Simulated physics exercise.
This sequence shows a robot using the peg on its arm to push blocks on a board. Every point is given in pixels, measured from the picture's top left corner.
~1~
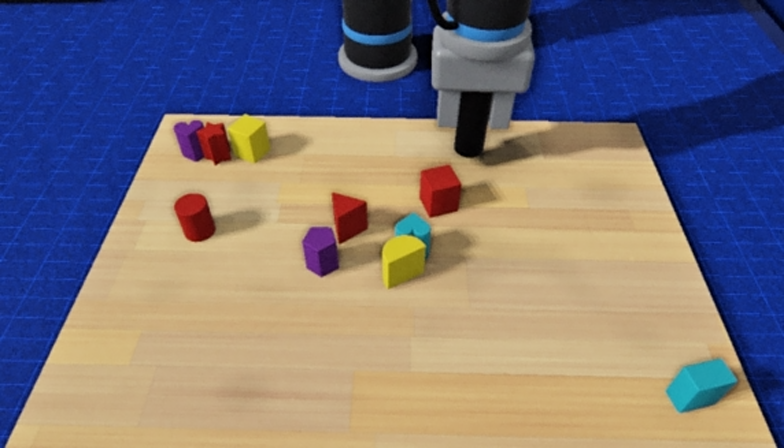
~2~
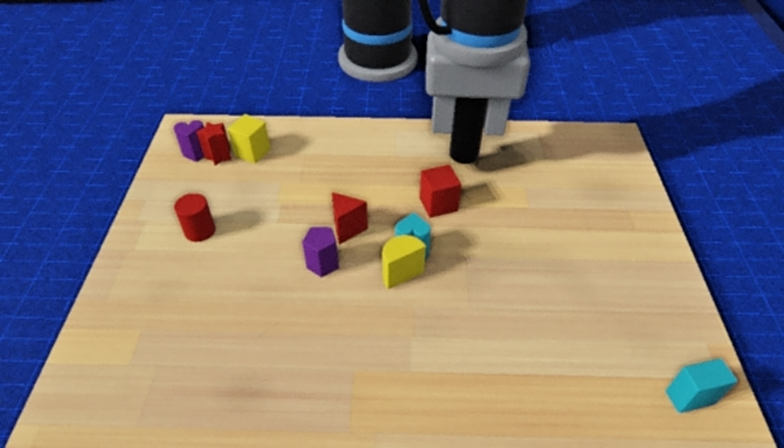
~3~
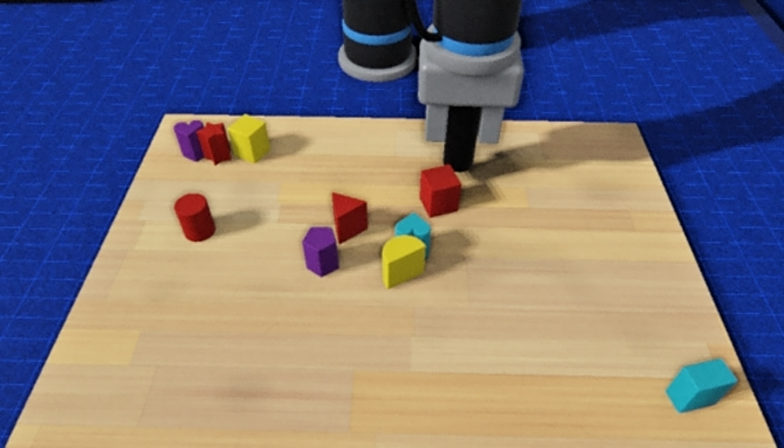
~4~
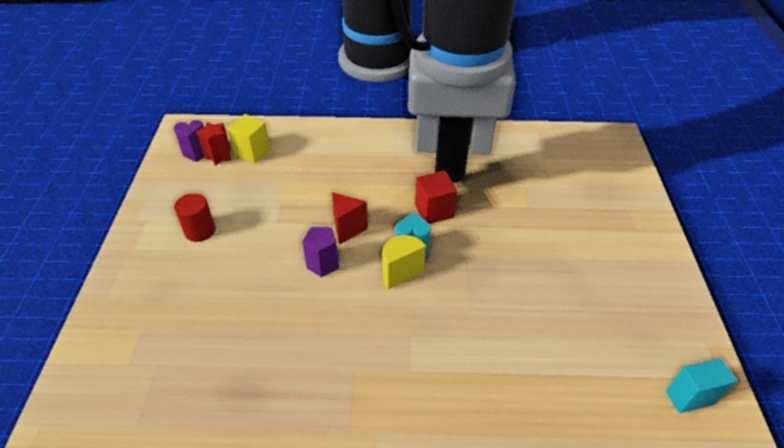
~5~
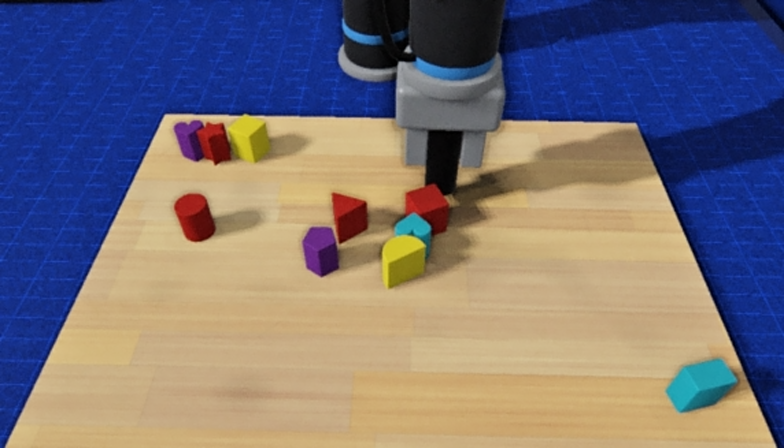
In the video, a robot arm lowers its black peg toward a red cube on a wooden board, then pushes the cube a short way down and left, up close to the turquoise heart-shaped block, while the other blocks stay still.
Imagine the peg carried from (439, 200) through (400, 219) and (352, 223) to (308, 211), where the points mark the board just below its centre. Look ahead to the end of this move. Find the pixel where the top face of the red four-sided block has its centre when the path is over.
The centre of its top face lies at (410, 215).
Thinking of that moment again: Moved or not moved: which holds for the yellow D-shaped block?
Its place changes.
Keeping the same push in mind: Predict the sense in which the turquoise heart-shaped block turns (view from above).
I'd predict that, seen from above, the turquoise heart-shaped block rotates clockwise.
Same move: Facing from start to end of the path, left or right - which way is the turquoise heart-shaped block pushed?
It shifts to the left.
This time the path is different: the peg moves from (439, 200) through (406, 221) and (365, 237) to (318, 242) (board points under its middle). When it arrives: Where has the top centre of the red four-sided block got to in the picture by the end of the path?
I'd expect the centre of its top face to be at (405, 224).
What follows on the original path. One third of the way, peg at (399, 204); yellow D-shaped block at (396, 259); turquoise heart-shaped block at (413, 239), turned 25° clockwise; red four-sided block at (412, 215), turned 75° anticlockwise.
Two thirds of the way, peg at (351, 208); red three-sided block at (314, 206); yellow D-shaped block at (396, 259); turquoise heart-shaped block at (413, 239), turned 25° clockwise; red four-sided block at (410, 215), turned 85° anticlockwise.
At the end, peg at (306, 196); red three-sided block at (290, 206), turned 90° anticlockwise; yellow D-shaped block at (396, 259); turquoise heart-shaped block at (413, 239), turned 25° clockwise; red four-sided block at (410, 215), turned 85° anticlockwise.
